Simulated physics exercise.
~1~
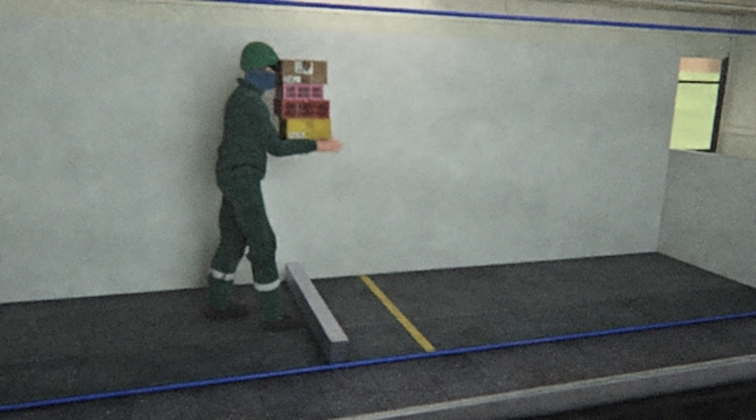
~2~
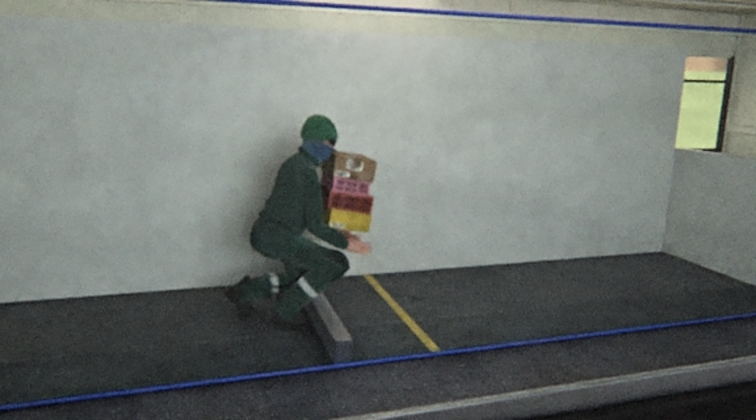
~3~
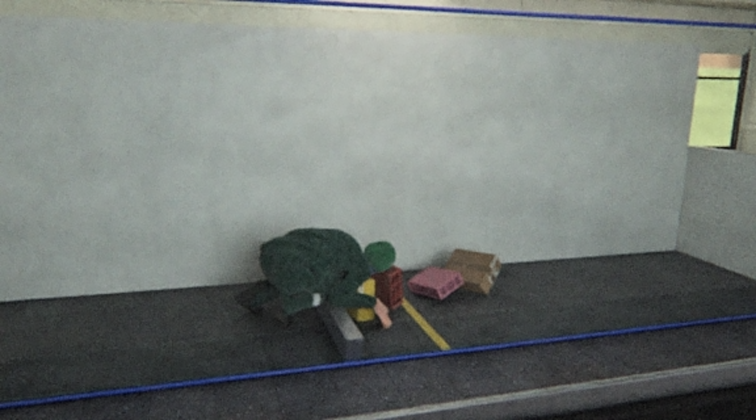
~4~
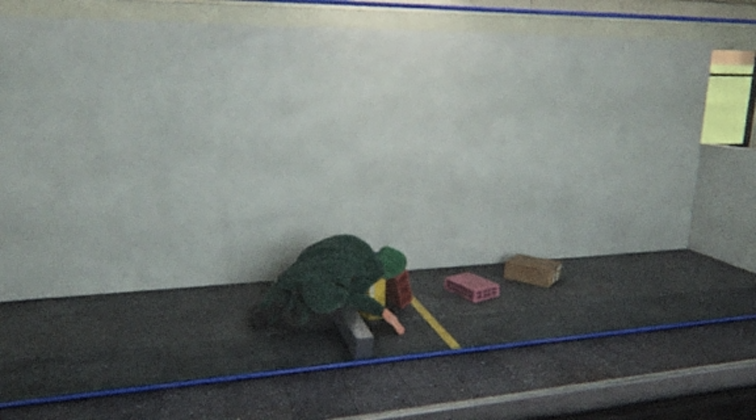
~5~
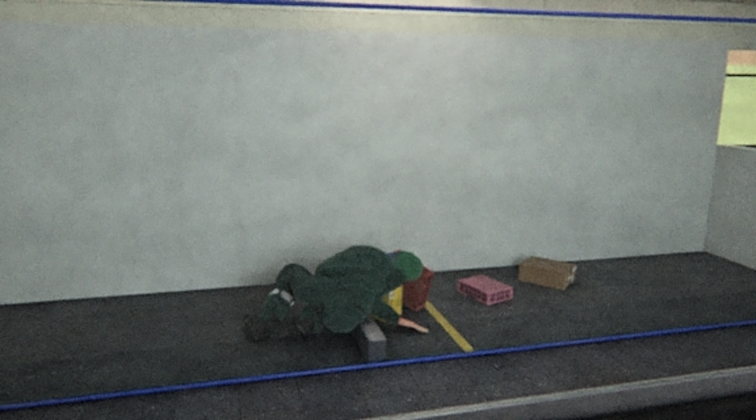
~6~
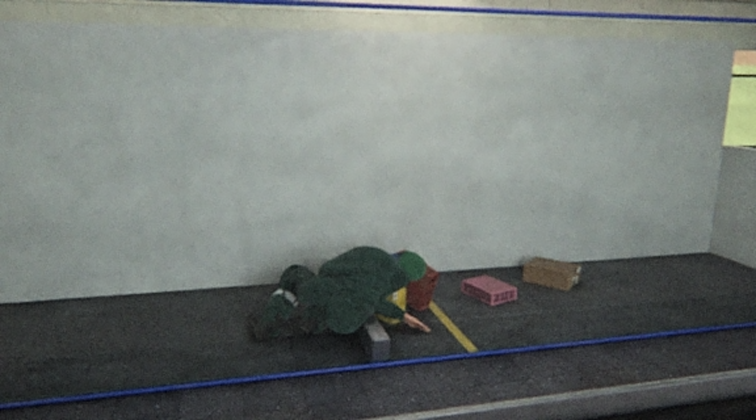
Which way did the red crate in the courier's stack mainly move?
The red crate moved down, from the stack in the courier's arms to near the floor.
